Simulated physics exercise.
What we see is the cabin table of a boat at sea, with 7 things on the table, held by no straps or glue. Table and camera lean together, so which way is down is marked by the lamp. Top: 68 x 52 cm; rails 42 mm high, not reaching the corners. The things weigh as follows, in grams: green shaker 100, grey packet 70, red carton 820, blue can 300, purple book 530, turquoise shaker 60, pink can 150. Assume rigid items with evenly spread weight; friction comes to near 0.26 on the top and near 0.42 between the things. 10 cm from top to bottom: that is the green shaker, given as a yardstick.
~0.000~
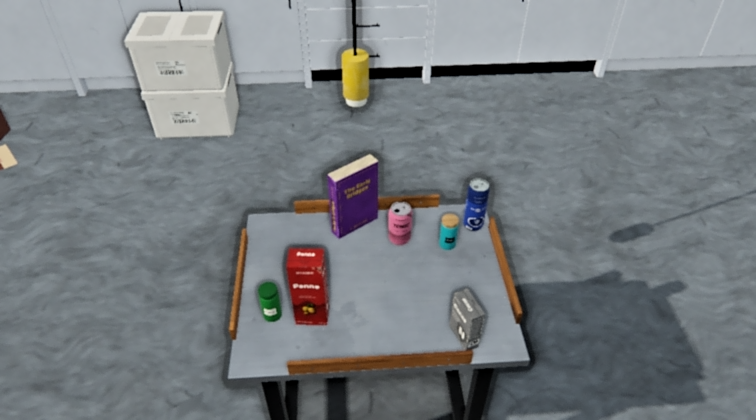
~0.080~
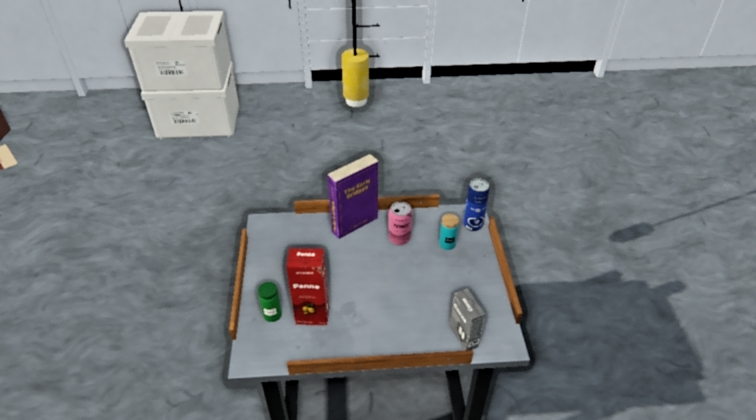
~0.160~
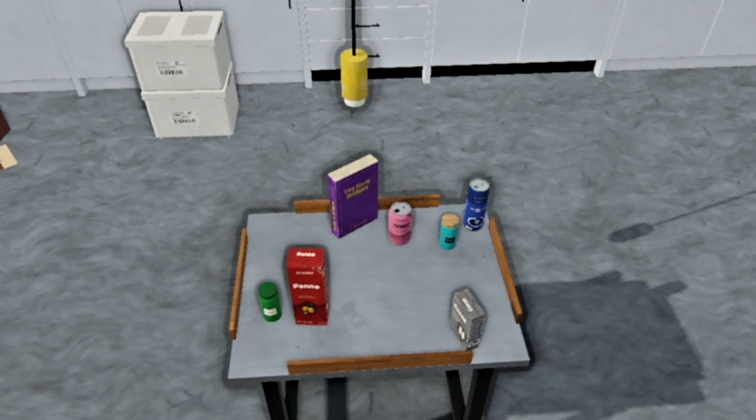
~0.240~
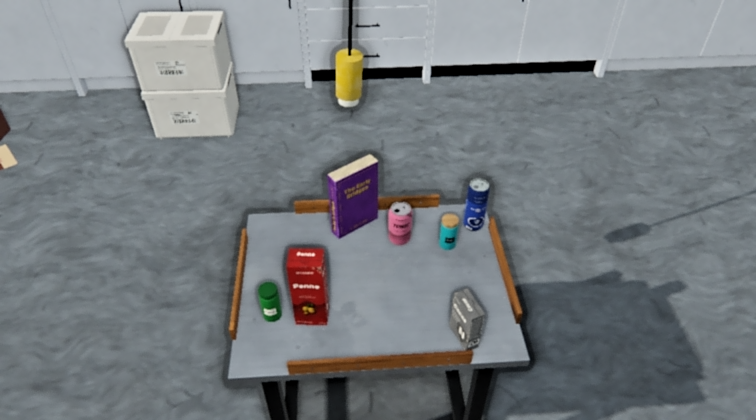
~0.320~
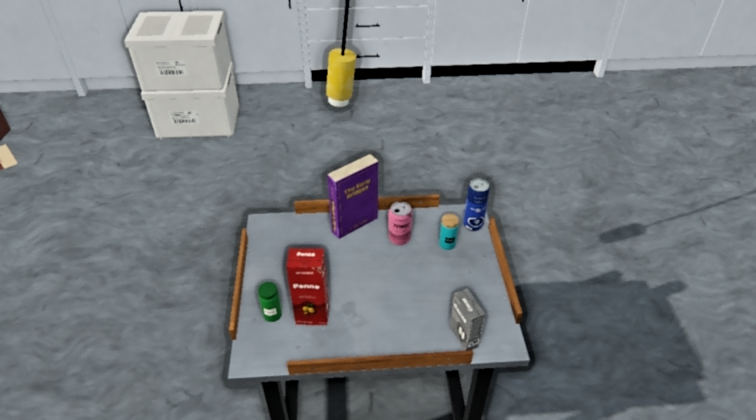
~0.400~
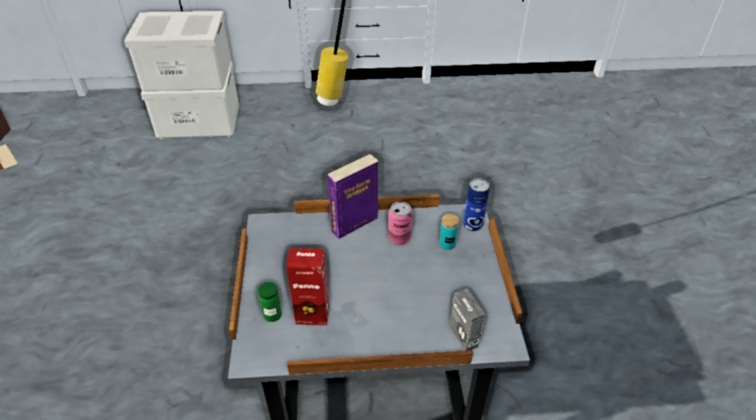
A yellow cylinder hanging on a dark cord behind the table stays almost still at first, then swings gradually to the left, its cord slanting. On the grey table with wooden rails, the purple book, red carton, grey packet, cans and shakers all keep their places throughout.
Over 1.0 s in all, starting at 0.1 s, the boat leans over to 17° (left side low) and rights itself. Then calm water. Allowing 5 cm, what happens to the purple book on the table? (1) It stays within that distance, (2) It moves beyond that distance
1, it stays within that distance.
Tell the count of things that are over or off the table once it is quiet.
Altogether, 0.
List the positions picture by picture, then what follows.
Boat level; purple book (354, 198); green shaker (270, 302), in the first picture.
Boat level; red carton (309, 288); blue can (476, 206), in the second picture.
Boat level; turquoise shaker (449, 232); pink can (400, 224), in the third picture.
Boat heeled 3°, left side down; green shaker (270, 302); grey packet (467, 321), in the fourth picture.
Boat heeled 7°, left side down; red carton (309, 288); blue can (476, 206), in the fifth picture.
Boat heeled 11°, left side down; purple book (354, 198); turquoise shaker (449, 232), in the sixth picture.
After 0.70 s, boat heeled 15°, left side down.
After 0.80 s, boat heeled 11°, left side down; purple book moved 2 cm near (348, 198); grey packet moved 2 cm; red carton moved 2 cm.
In the end (1.6 s), all 7 under 5 cm from the start. In the last view, purple book near (347, 198).
